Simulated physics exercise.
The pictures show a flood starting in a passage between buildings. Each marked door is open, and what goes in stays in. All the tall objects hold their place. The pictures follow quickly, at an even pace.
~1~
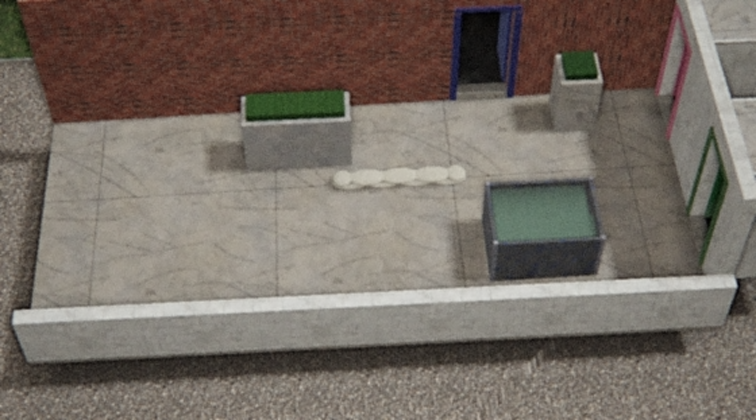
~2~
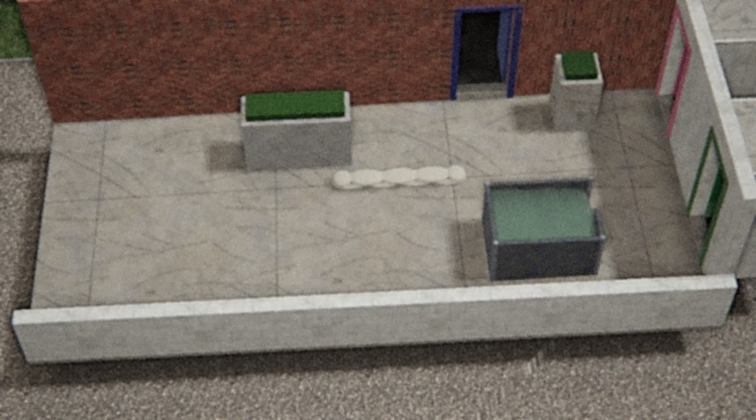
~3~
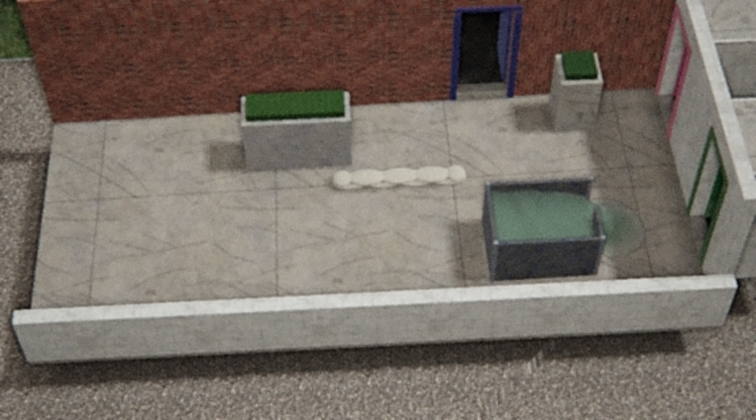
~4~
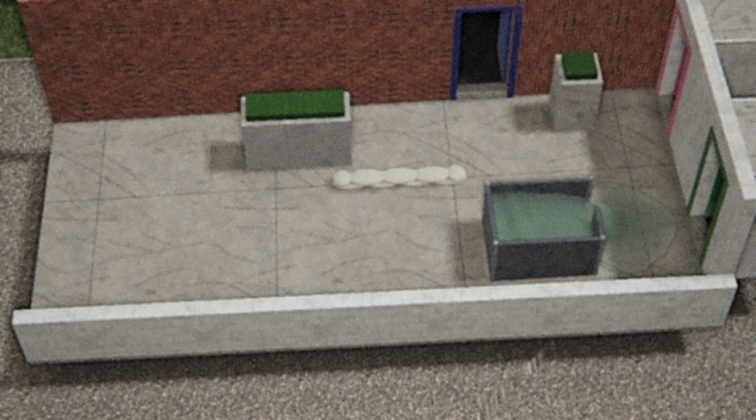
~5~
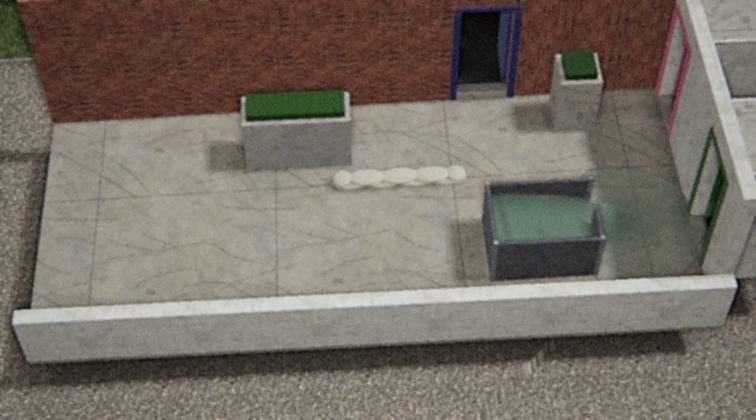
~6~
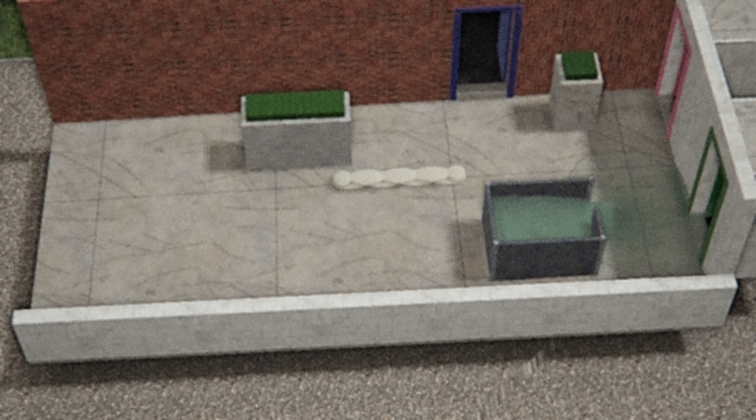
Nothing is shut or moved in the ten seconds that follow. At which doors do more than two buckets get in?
One by one: The pink door takes more than that; the green door takes more than that; the blue door stays under that.
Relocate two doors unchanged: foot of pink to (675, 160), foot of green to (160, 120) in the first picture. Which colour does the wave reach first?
First comes the door marked pink.
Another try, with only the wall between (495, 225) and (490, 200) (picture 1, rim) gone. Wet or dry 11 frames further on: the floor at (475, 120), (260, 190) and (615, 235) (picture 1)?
One after the other: No water, flooded, free of water.
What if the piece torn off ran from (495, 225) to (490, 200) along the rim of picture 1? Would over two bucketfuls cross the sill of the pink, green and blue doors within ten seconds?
In short: Pink door keeps below it, green door is under, blue door holds.
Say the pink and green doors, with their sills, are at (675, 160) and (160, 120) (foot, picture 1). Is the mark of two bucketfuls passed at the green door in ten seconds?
Then: Green is under.
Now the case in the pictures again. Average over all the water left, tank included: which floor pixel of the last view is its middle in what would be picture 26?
I would point to (585, 205).
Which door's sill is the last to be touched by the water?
I say the blue-painted one.
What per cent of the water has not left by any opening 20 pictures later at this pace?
Close to 78 %.
A moment on, water covers 15 % of the floor; the pink door wet at the sill, nothing in, the green door far over two buckets in, the blue door not reached.
Next, water covers 15 % of the floor; the pink door under two buckets in, the green door far over two buckets in, the blue door not reached.
Then, water covers 25 % of the floor; the pink door over two buckets in, the green door far over two buckets in, the blue door wet at the sill, nothing in.
Later, water covers 45 % of the floor; the pink door over two buckets in, the green door far over two buckets in, the blue door wet at the sill, nothing in.
In the end, water covers 70 % of the floor; the pink door over two buckets in, the green door far over two buckets in, the blue door wet at the sill, nothing in.
